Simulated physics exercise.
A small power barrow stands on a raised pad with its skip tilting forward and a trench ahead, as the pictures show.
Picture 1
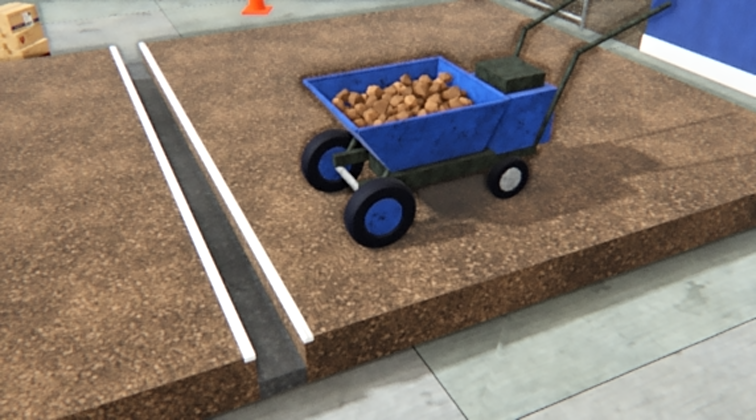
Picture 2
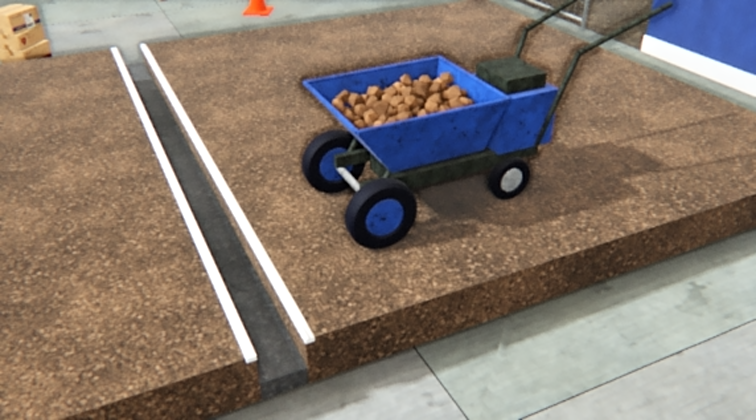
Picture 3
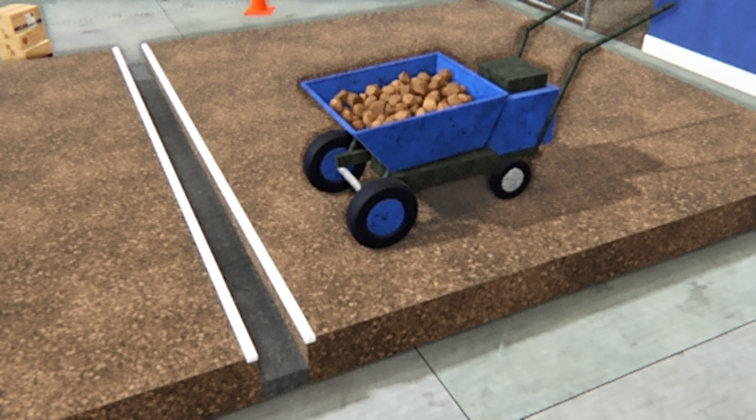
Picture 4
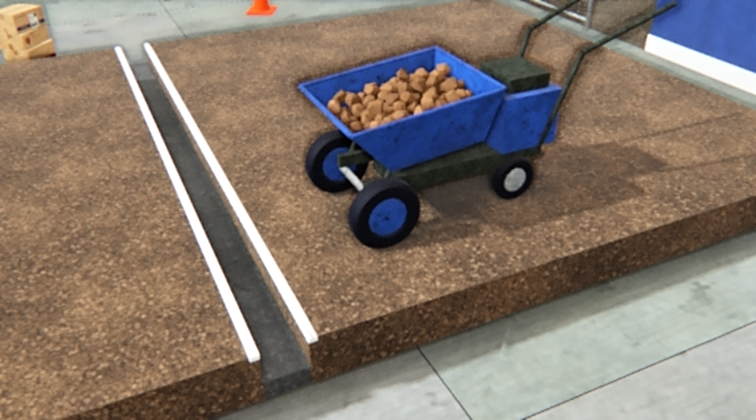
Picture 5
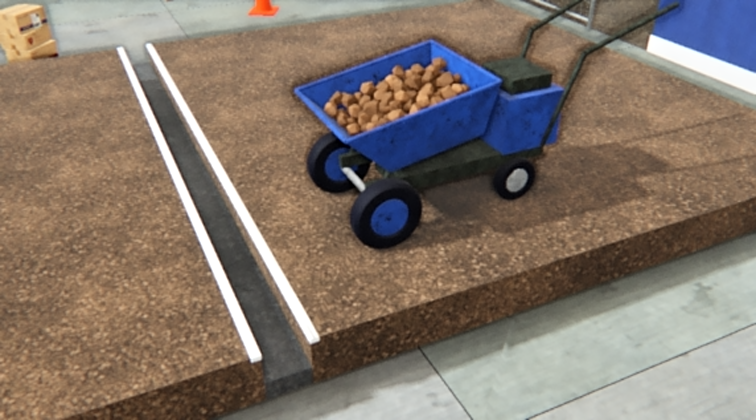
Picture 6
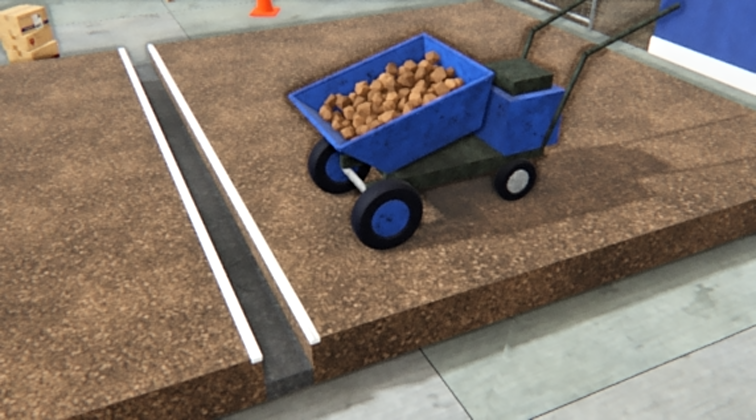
Blue power barrow standing on a raised brown pad beside a narrow trench, its skip of brown clods gradually tilting forward.
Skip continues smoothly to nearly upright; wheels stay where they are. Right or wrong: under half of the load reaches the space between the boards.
Wrong.
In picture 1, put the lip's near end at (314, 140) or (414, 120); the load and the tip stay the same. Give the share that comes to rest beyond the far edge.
First try: Some 70 %; second try: 0 %.
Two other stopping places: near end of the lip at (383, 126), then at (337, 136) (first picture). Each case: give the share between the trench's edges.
First spot: Roughly 60 percent; second spot: Roughly 50 percent.
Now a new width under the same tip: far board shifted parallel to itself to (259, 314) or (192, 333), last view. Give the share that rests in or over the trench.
40 % and 100 %, give or take.
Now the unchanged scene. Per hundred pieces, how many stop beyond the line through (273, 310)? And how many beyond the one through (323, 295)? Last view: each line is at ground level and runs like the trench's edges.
60 % and 100 %, in that order.
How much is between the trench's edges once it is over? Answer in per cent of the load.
Result: Close to 70 in a hundred.
Soon, skip tipped steeply; all in the skip.
A while on, skip tipped steeply; most in the skip; a stray few short of the trench; a small part in or heaped over the trench; a stray few beyond it; a small part falling.
Towards the end, skip tipped right over; a small part in the skip; a small part short of the trench; about two thirds in or heaped over the trench; a small part beyond it.
Finally, skip tipped right over; a small part short of the trench; about two thirds in or heaped over the trench; about a quarter beyond it.
